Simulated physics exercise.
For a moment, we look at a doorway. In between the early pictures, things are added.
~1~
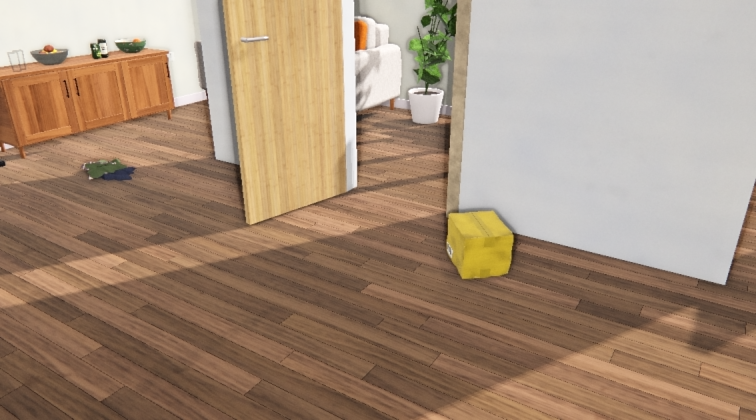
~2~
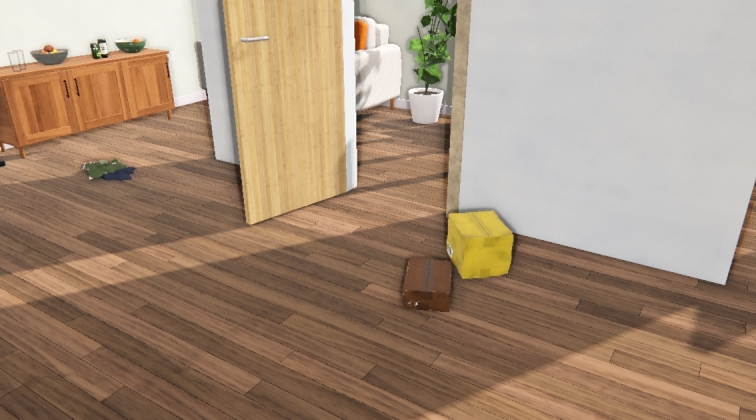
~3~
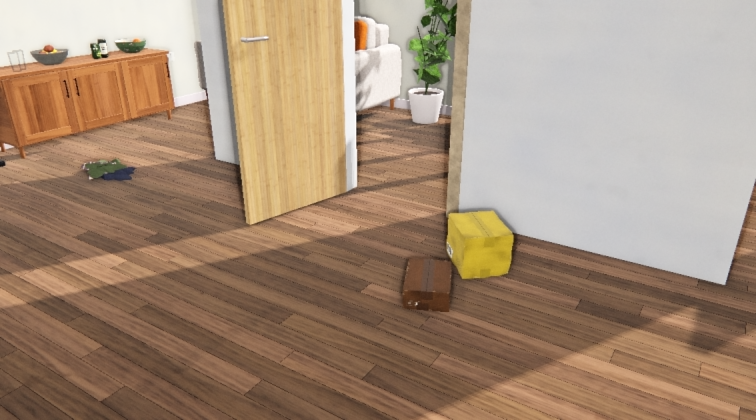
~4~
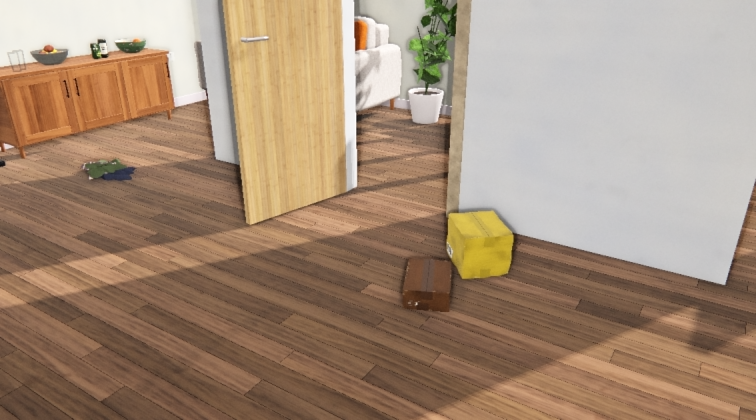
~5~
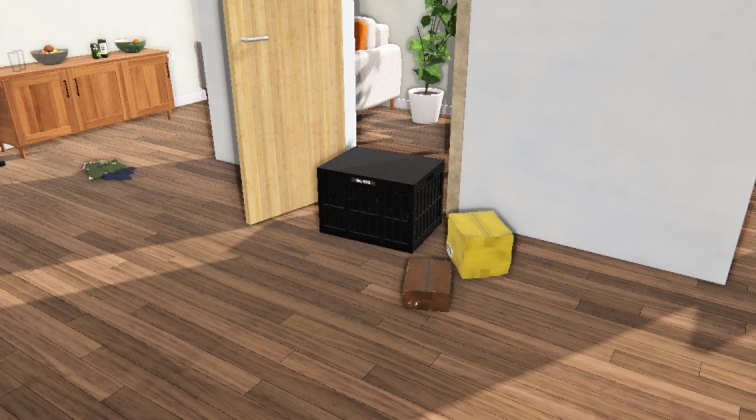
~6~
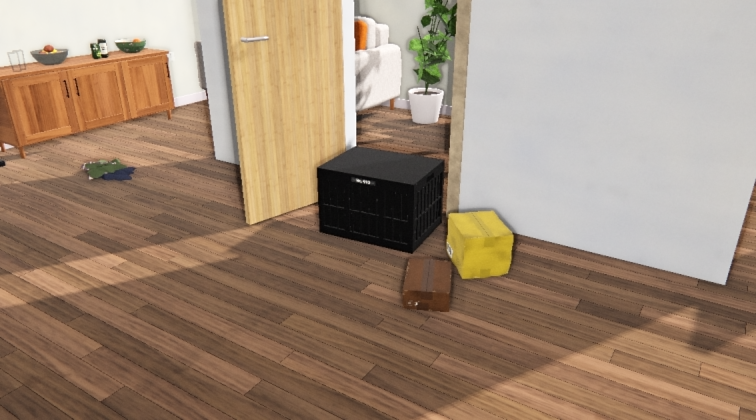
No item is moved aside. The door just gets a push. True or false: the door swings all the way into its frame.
False.
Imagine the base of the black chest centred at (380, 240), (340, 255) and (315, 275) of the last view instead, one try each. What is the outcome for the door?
The door is obstructed the first time, is obstructed the second time and finishes its swing the third time.
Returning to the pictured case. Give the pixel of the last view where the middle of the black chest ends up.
Looks like it settles somewhere around (390, 196).
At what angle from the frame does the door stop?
Roughly 65°.
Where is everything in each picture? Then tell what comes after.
Door wide open and still, in the first picture.
Door wide open and still; brown parcel (428, 284); yellow box (478, 244), in the second picture.
Door wide open and still; brown parcel (428, 284); yellow box (478, 244), in the third picture.
Door wide open and still; brown parcel (428, 284); yellow box (478, 244), in the fourth picture.
Door wide open and still; brown parcel (428, 284); yellow box (478, 244), in the fifth picture.
Door wide open and still; black chest (382, 196); brown parcel (428, 284), in the sixth picture.
Then, 0.40 s after the last picture, door 96° open.
Then, 0.60 s after the last picture, door 86° open.
Then, 0.80 s after the last picture, door 74° open.
Then, 1.00 s after the last picture, door 67° open; black chest slid a little near (387, 196).
At rest, door 66° open; all 3 in place. Seen from the same camera at the end, black chest near (390, 196).
